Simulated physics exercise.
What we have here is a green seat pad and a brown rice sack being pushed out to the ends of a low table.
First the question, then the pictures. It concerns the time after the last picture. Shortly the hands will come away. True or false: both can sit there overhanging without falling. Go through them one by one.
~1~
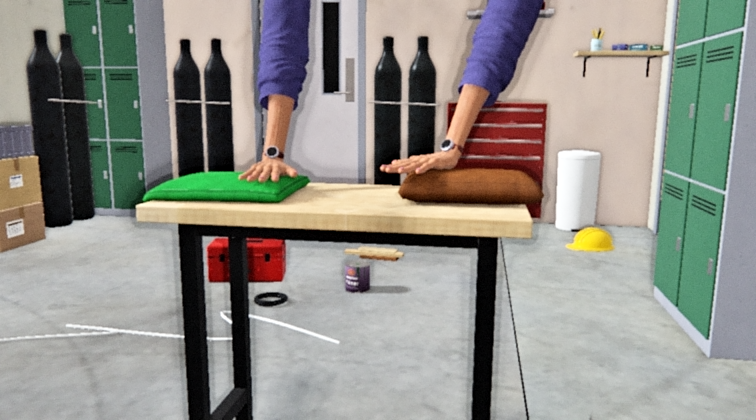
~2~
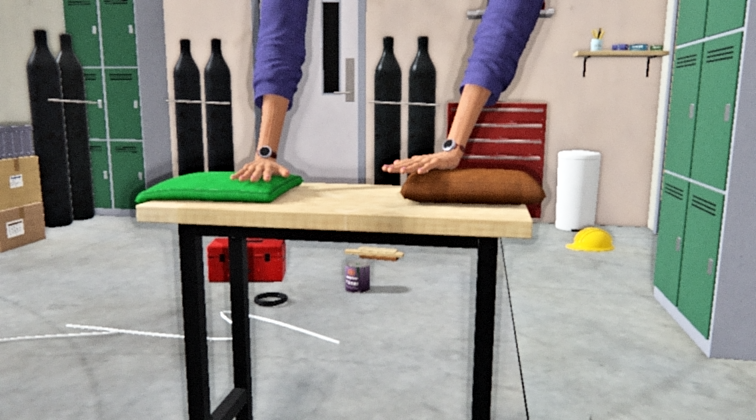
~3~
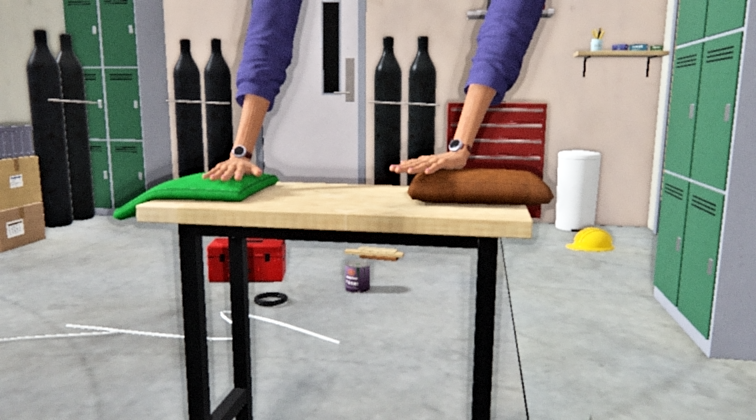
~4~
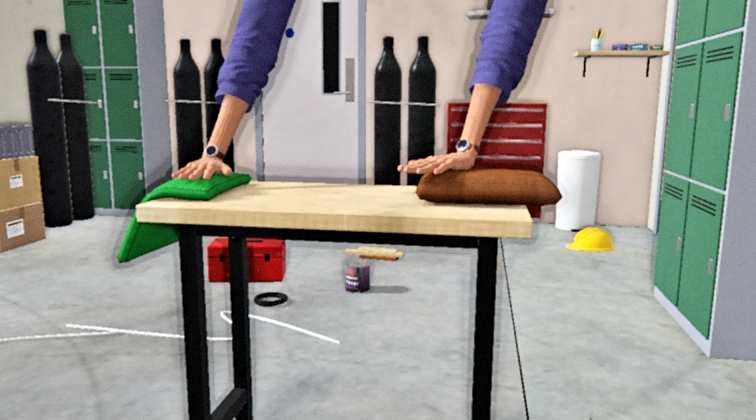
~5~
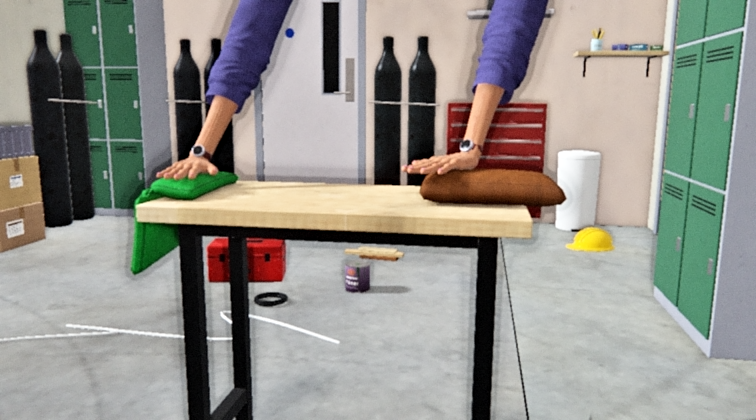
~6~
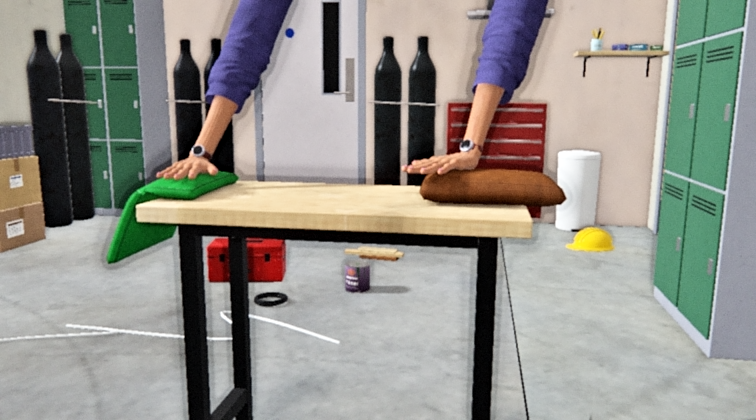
One by one, the green seat pad falls; the brown rice sack does not fall.
Then, 0.28 s past the final frame, seat pad falling near (170, 243); rice sack unmoved.
Then, 0.52 s past the final frame, seat pad on the floor near (170, 413); rice sack unmoved.
When it is over, seat pad on the floor; rice sack unmoved. The green seat pad slumps off the end and the brown rice sack remains on top.
